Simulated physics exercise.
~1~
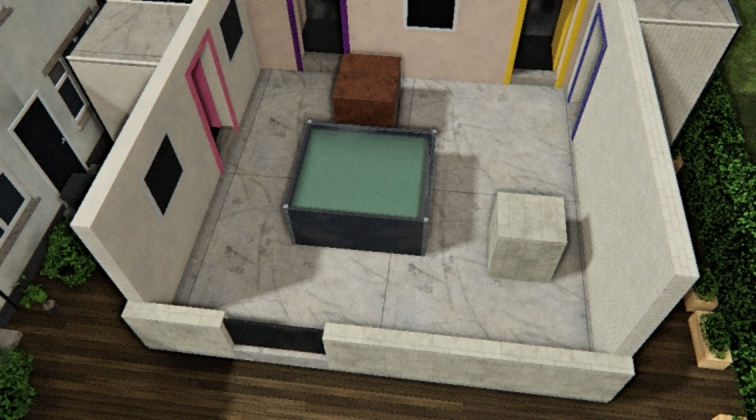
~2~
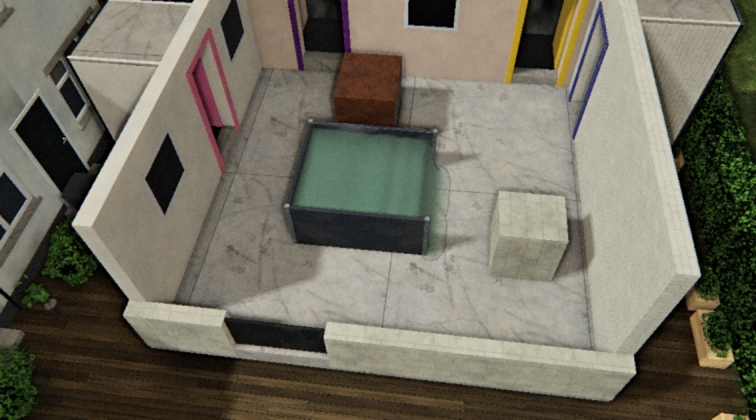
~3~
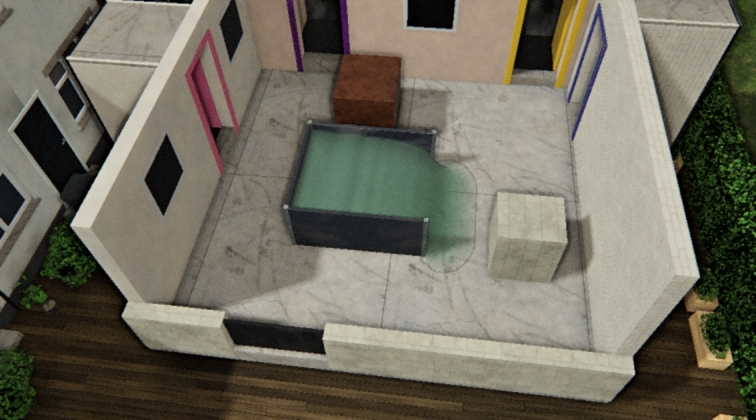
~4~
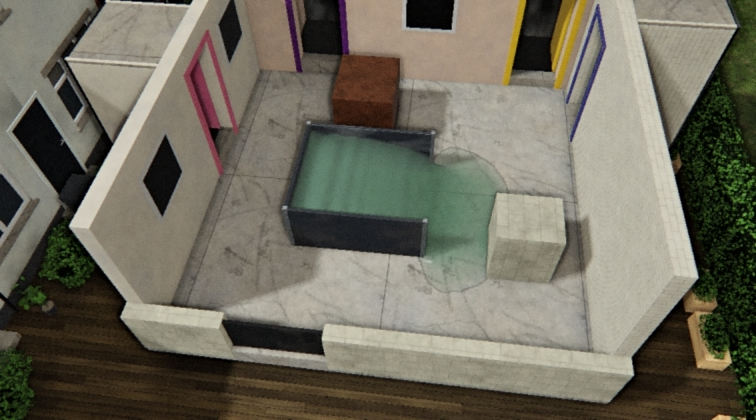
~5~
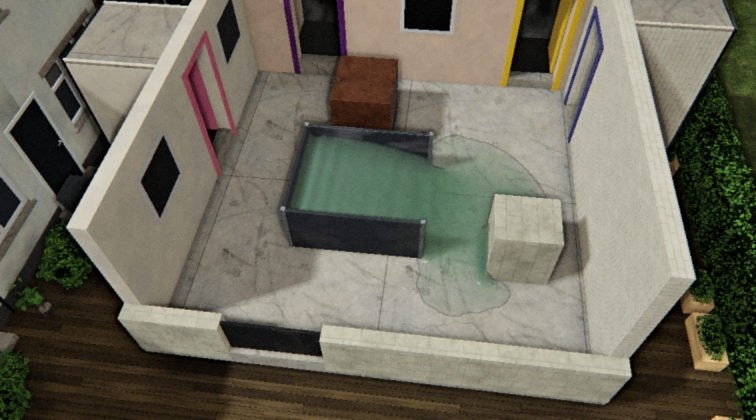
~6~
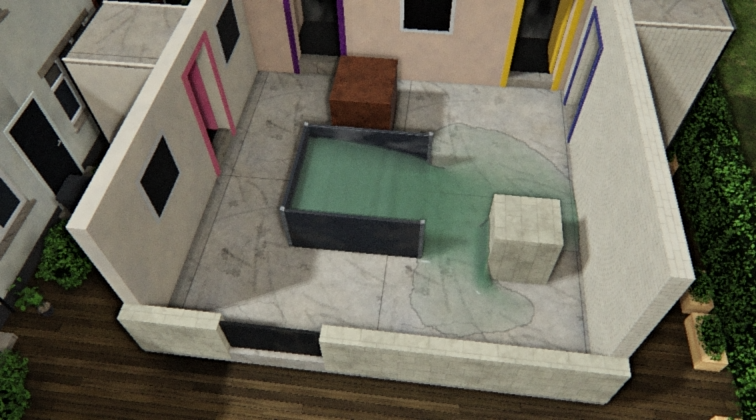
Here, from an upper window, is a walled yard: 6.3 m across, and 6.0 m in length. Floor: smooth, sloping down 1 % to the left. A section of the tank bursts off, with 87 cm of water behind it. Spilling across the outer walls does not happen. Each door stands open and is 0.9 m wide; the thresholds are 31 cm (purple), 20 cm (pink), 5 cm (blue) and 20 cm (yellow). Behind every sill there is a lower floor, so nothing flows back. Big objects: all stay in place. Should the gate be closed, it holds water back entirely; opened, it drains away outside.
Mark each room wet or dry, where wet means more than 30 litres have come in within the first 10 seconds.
Purple door - dry, pink door - dry, blue door - wet, yellow door - wet.
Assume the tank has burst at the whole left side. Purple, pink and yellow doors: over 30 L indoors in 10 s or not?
Note: Purple short of the mark, pink beyond the mark, yellow short of the mark.
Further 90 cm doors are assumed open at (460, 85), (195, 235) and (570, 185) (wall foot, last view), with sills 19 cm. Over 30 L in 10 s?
Well, the first is on the low side, the second is on the low side, and the third is on the high side.
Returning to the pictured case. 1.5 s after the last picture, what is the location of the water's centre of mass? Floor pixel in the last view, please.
At about (464, 217).
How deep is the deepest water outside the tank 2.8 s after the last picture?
Peak depth: Approx. 29 cm.
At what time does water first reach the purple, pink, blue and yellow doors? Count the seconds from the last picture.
Purple = 3.0 s, pink = 4.5 s, blue = 0.4 s, yellow = 0.9 s.
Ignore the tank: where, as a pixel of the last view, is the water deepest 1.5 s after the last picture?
Look at roughly (556, 95).
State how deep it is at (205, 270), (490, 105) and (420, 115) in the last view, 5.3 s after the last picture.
Depths: About 19, 12 and 7 centimetres.
Then, 0.7 s after the last picture water covers 35 % of the floor and is deepest (50 cm) near (479, 247); purple door not reached, pink door not reached, blue door 13 cm at the sill, 1 L in, yellow door not reached.
Then, 1.5 s after the last picture water covers 40 % of the floor and is deepest (46 cm) near (556, 95); purple door not reached, pink door not reached, blue door 16 cm at the sill, 30 L in, yellow door 37 cm at the sill, 12 L in.
Then, 2.8 s after the last picture water covers 65 % of the floor and is deepest (29 cm) near (519, 93); purple door not reached, pink door not reached, blue door 16 cm at the sill, 83 L in, yellow door 30 cm at the sill, 113 L in.
Then, 5.3 s after the last picture water covers 90 % of the floor and is deepest (22 cm) near (257, 76); purple door 7 cm at the sill, 0 L in, pink door 10 cm at the sill, 0 L in, blue door 11 cm at the sill, 180 L in, yellow door 11 cm at the sill, 133 L in.
Then, 9.3 s after the last picture water covers 95 % of the floor and is deepest (18 cm) near (265, 76); purple door 14 cm at the sill, 0 L in, pink door 15 cm at the sill, 0 L in, blue door 5 cm at the sill, 212 L in, yellow door 6 cm at the sill, 133 L in.
